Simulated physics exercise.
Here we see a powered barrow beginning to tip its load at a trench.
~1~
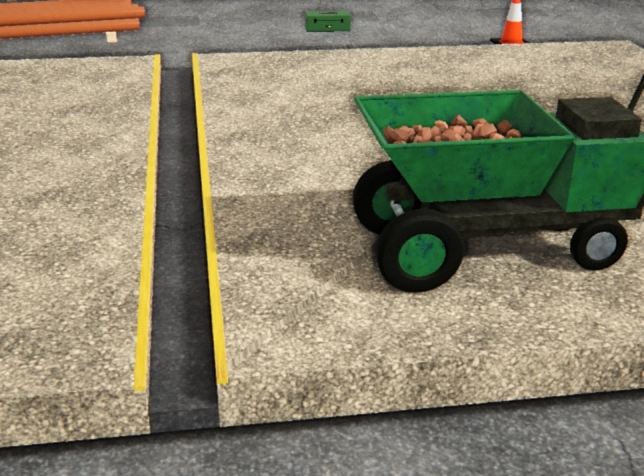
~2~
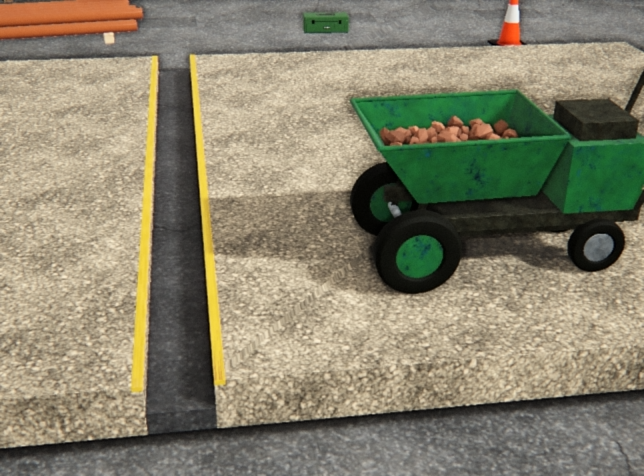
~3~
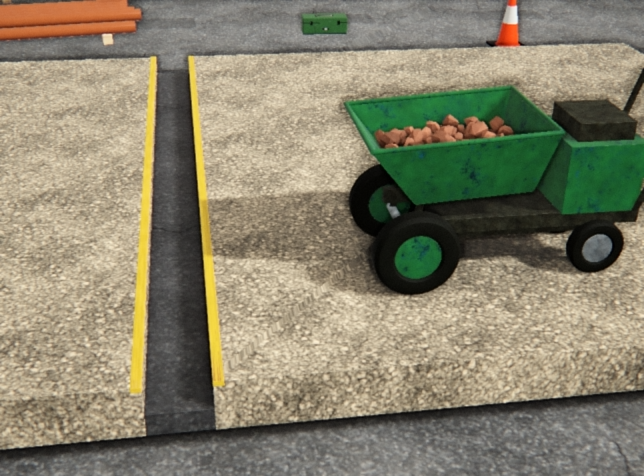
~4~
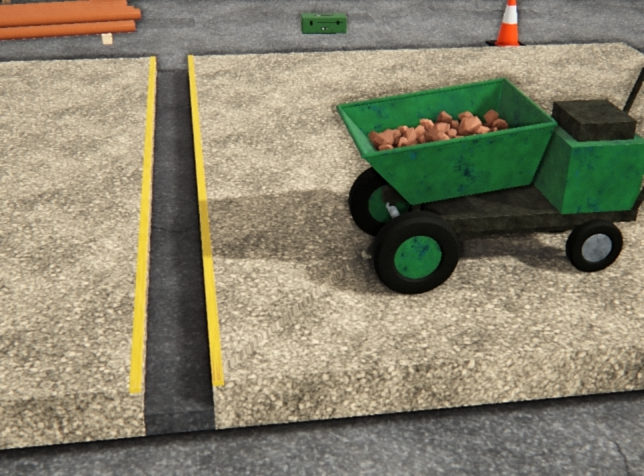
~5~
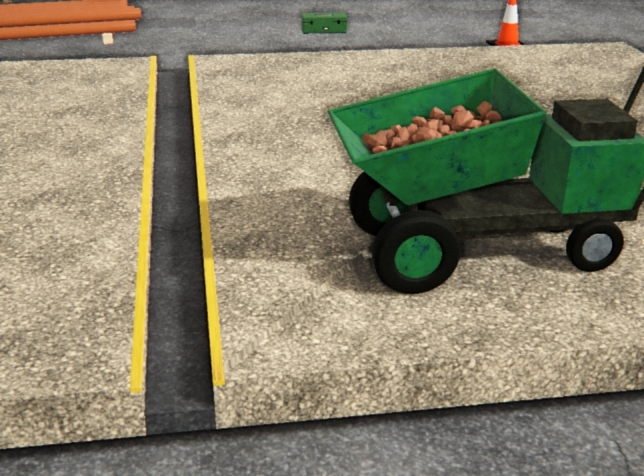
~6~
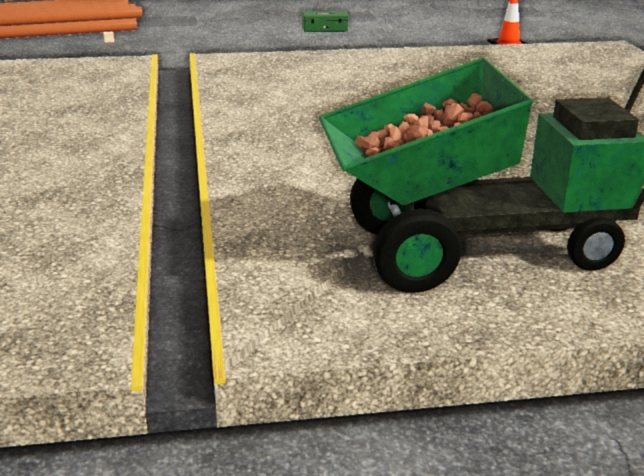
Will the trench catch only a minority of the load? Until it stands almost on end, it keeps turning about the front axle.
Yes, only the smaller part.
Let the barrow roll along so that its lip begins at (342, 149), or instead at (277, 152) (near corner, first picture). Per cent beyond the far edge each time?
In order, 0 % followed by 10 %.
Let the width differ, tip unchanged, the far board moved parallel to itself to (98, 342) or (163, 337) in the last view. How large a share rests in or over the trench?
Result, try 1: 20 in a hundred; try 2: 20 in a hundred.
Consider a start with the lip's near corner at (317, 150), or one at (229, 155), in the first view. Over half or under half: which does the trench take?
For the first case I'd say upwards of half, and for the second case a smaller fraction.
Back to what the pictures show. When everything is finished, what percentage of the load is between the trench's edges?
Roughly 20 in a hundred.
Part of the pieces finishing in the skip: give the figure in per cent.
I reckon some 30 percent.
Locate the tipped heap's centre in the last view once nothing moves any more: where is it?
The centre comes to rest near (243, 269).
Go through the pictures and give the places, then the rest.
In the first picture, lip of the skip near (384, 147), level; top of the load near (466, 140), lumps of rubble; first edge of the trench near (218, 333); far edge near (142, 339), the trench under half as wide as the skip, and about half as deep as wide.
In the second picture, lip of the skip near (380, 149), level; top of the load near (462, 140).
In the third picture, lip of the skip near (373, 153), tipped barely; top of the load near (457, 139).
In the fourth picture, lip of the skip near (364, 156), tipped a little; top of the load near (476, 141).
In the fifth picture, lip of the skip near (355, 162), tipped a little; top of the load near (470, 135).
In the sixth picture, lip of the skip near (344, 169), tipped clearly; top of the load near (477, 122); first edge of the trench near (216, 333); far edge near (139, 339).
Shortly afterwards, skip tipped steeply; the whole lot in the skip.
Next, skip tipped right over; the bulk in the skip; near a quarter short of the trench.
Some moments later, skip tipped right over; near a quarter in the skip; near half short of the trench; near a quarter in or heaped over the trench.
In the end, skip tipped right over; near a quarter in the skip; near half short of the trench; near a quarter in or heaped over the trench; none at all beyond it.
